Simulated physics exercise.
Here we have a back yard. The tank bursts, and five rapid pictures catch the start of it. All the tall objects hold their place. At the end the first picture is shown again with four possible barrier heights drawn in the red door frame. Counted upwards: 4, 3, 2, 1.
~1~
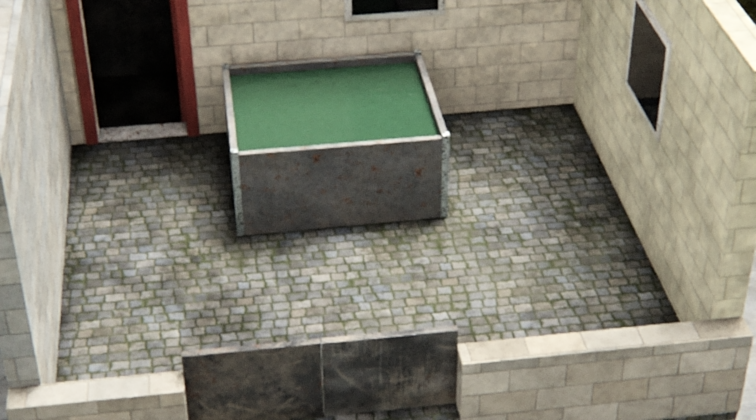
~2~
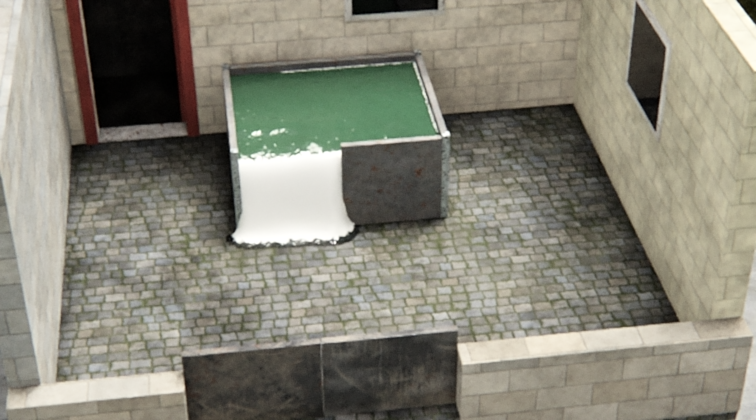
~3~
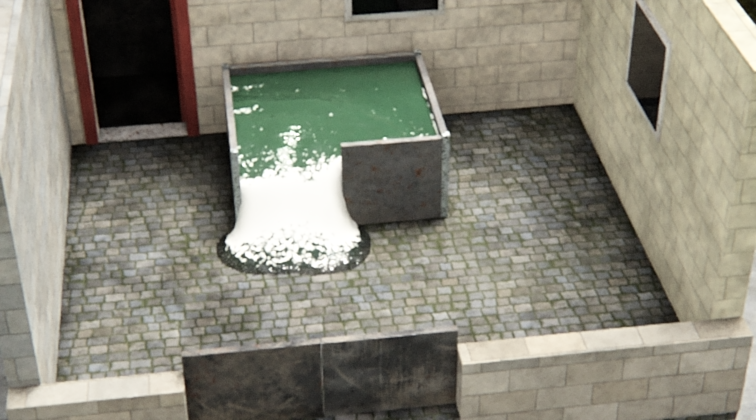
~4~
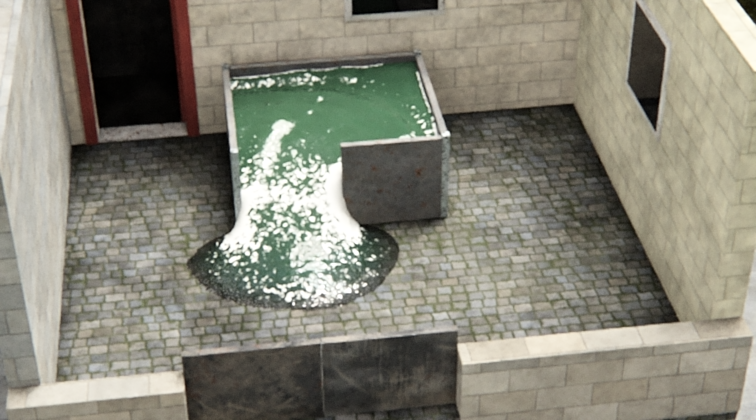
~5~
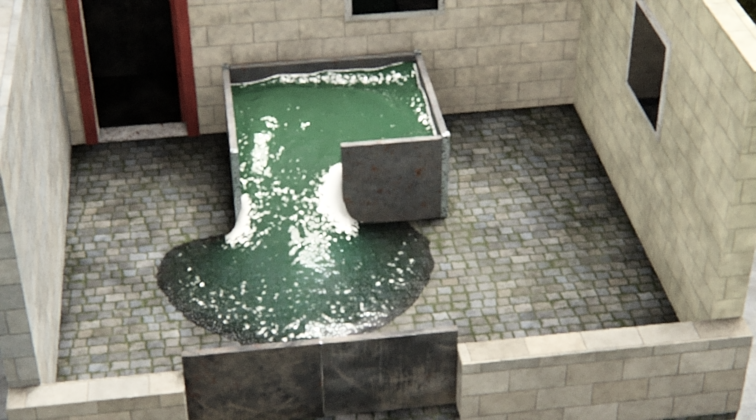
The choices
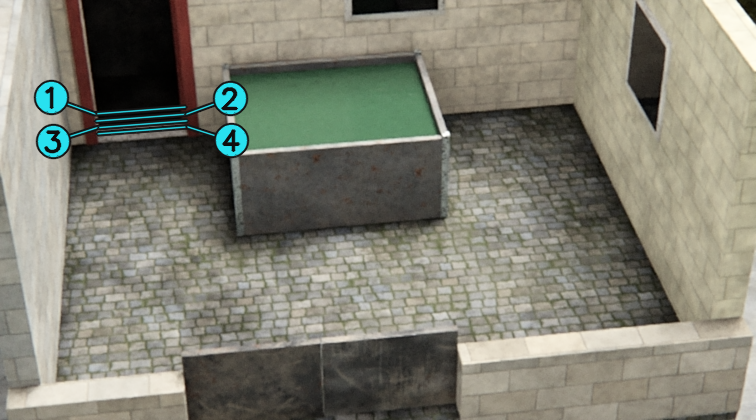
Green water rests in a square tank in a walled, cobbled yard, then pours out through the open left part of the tank's front, foaming white and spreading across the stones toward the dark gate in a widening pool.
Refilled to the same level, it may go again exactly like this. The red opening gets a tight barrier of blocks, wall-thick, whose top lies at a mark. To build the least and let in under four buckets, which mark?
3 will do.
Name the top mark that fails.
Mark 4.
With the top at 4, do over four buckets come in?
Yes, that goes wrong.
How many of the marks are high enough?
Three.
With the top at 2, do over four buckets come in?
No, that is safe.
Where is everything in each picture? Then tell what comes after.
In the first picture, water in the tank at rest, its middle at (331, 108); foot of the red doorway at (143, 139); shut gate at (321, 352).
In the second picture, front seen at (239, 239), 1 % of the ground wet.
In the third picture, front seen at (349, 261), 4 % of the ground wet.
In the fourth picture, front seen at (322, 302), 8 % of the ground wet.
In the fifth picture, front seen at (321, 337), 16 % of the ground wet.
On the marked copy, 1 at (140, 110); 2 at (141, 117); 3 at (142, 124); 4 at (142, 130); from the bottom up 4, 3, 2, 1.
For mark 1, nothing gets over.
For mark 2, nothing gets over.
For mark 3, a splash gets over, under a bucket.
For mark 4, about 9 bucketfuls get in.
